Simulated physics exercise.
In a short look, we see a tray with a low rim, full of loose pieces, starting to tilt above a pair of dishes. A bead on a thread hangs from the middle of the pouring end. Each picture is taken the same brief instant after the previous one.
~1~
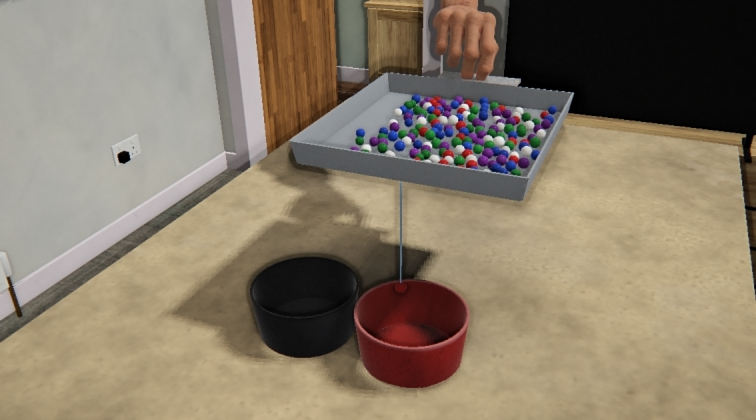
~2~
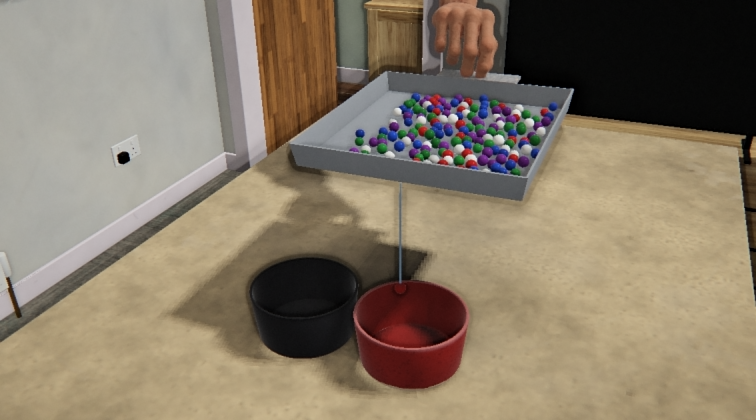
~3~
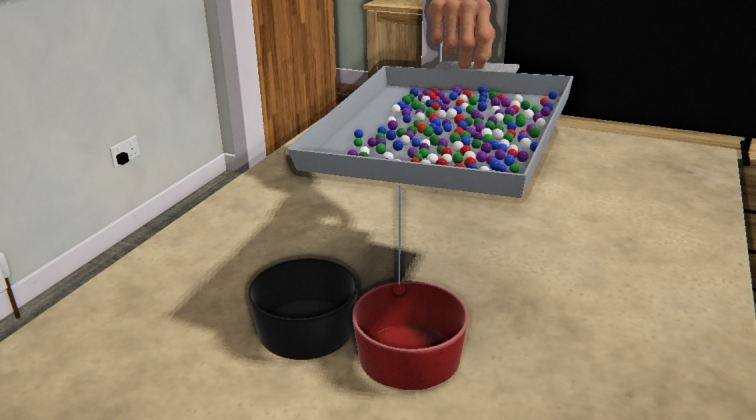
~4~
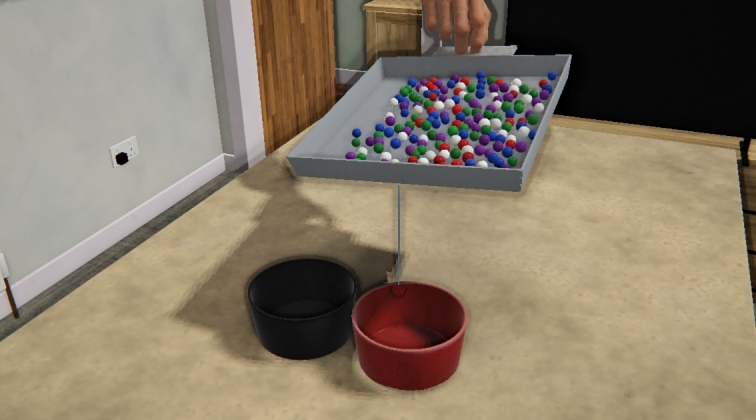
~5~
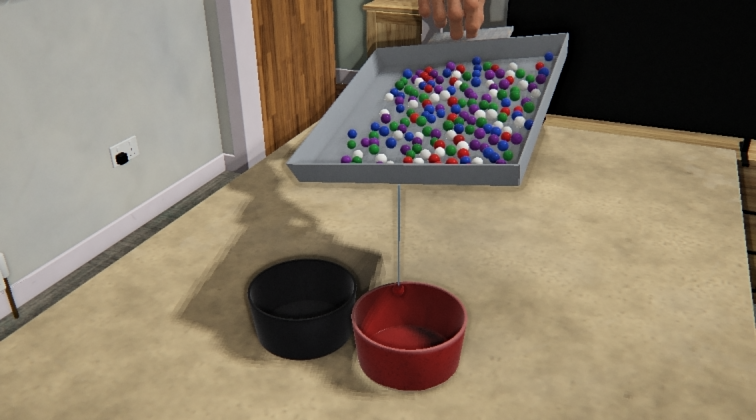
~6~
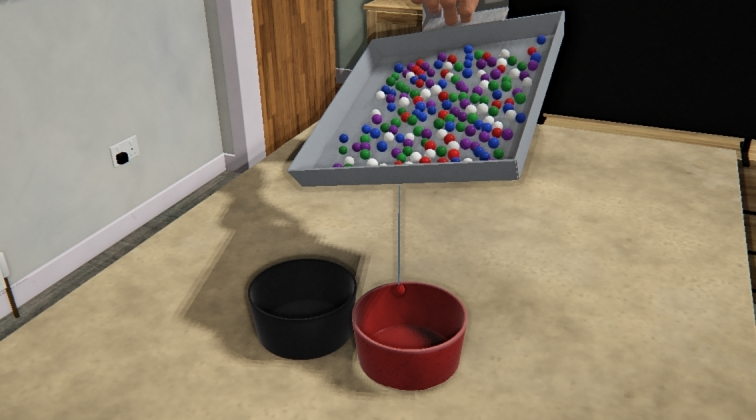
A grey tray of colourful beads, gripped by a hand at its far side, tilted steadily toward its near left corner above a black bowl and a red one, and the beads began shifting.
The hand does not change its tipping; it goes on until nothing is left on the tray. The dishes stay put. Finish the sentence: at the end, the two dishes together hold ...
... more than half of the load.
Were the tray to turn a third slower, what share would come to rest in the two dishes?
Close to 100 in a hundred.
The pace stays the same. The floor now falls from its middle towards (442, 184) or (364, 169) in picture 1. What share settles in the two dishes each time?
So it's 10 percent with the first slope and 80 percent with the other.
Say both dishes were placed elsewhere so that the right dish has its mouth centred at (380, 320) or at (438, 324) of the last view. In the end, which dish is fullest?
The first time it is the dish to the left, and the second time it is the dish to the left.
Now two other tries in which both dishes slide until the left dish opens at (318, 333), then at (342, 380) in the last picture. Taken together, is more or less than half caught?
First the smaller part, then not half.
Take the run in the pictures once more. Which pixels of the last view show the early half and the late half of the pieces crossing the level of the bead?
The opening part goes through (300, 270); what follows goes through (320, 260).
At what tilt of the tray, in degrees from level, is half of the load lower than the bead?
I'd say close to 95 degrees.
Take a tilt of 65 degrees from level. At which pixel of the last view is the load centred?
Look close to (336, 173) in the last picture.
Soon, tray tipped steeply; most on the tray; a stray few in the left dish; a stray few outside both; a small part in the air.
A while on, tray tipped past a quarter turn; about a quarter on the tray; about two thirds in the left dish; a small part outside both; a small part in the air.
Towards the end, tray tipped past a quarter turn; nearly all in the left dish; a small part outside both.
Finally, tray tipped past a quarter turn; none in the right dish; nearly all in the left dish; a small part outside both.
